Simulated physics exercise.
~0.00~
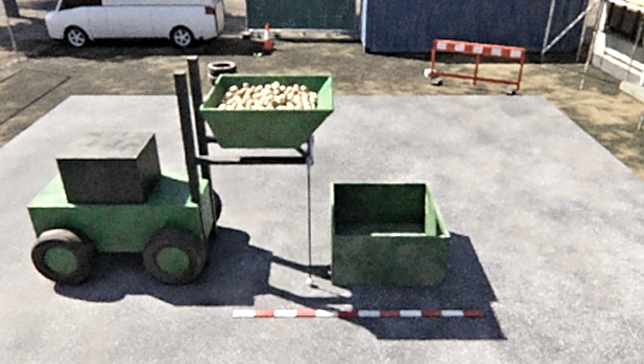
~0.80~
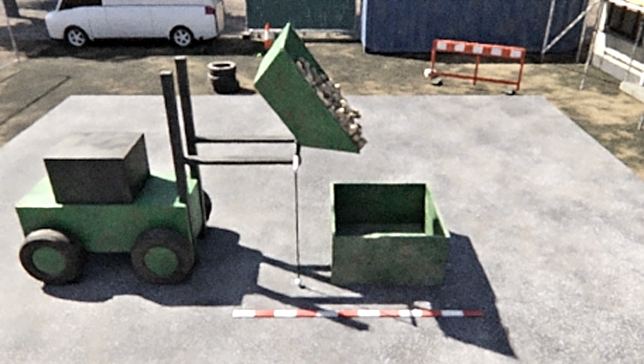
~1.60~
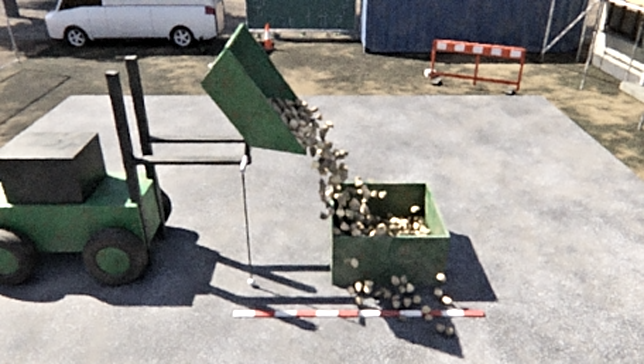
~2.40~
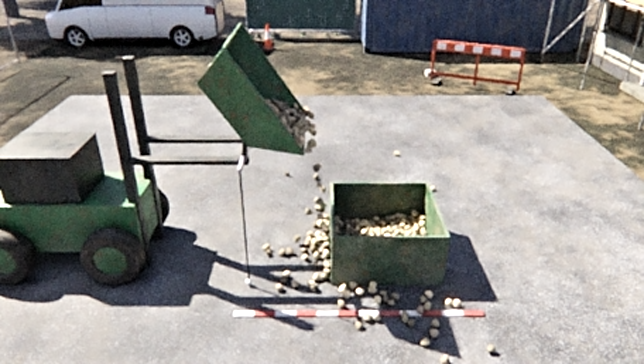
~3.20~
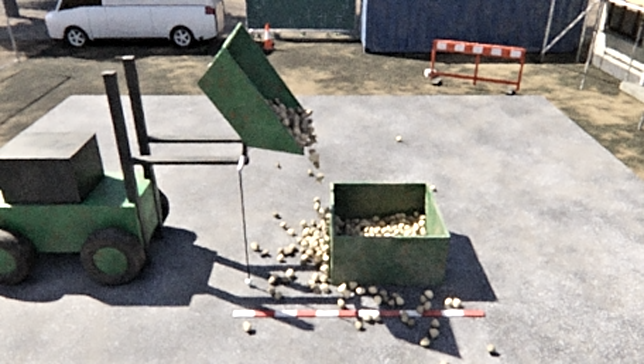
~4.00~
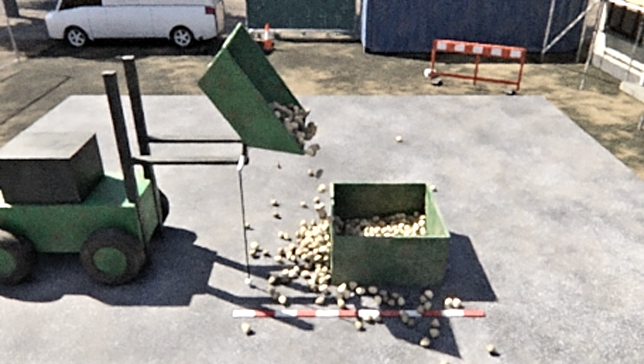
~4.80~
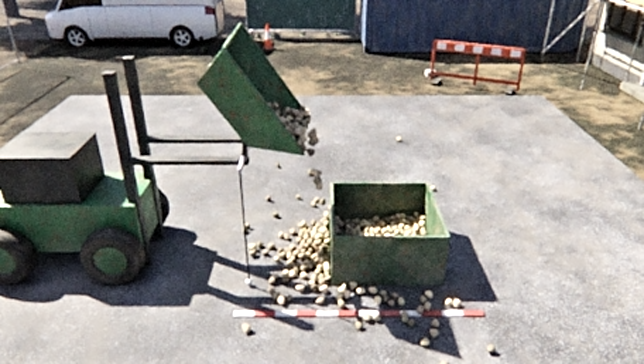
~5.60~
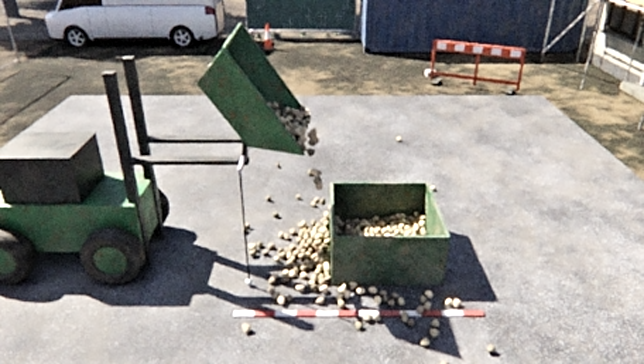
At the start, a green forklift on a grey paved area holds a raised green skip full of pale round stones, with an open green bin standing to the right behind a red and white striped staff. The skip tips steeply towards the bin while the forklift backs away to the left. Stones pour out in a stream, many landing in the bin and some scattering in front of it. With the forklift now stopped, the stream thins and falls short, piling stones against the bin's left side. Finally, the skip stays tilted with some stones still inside, the bin partly filled.
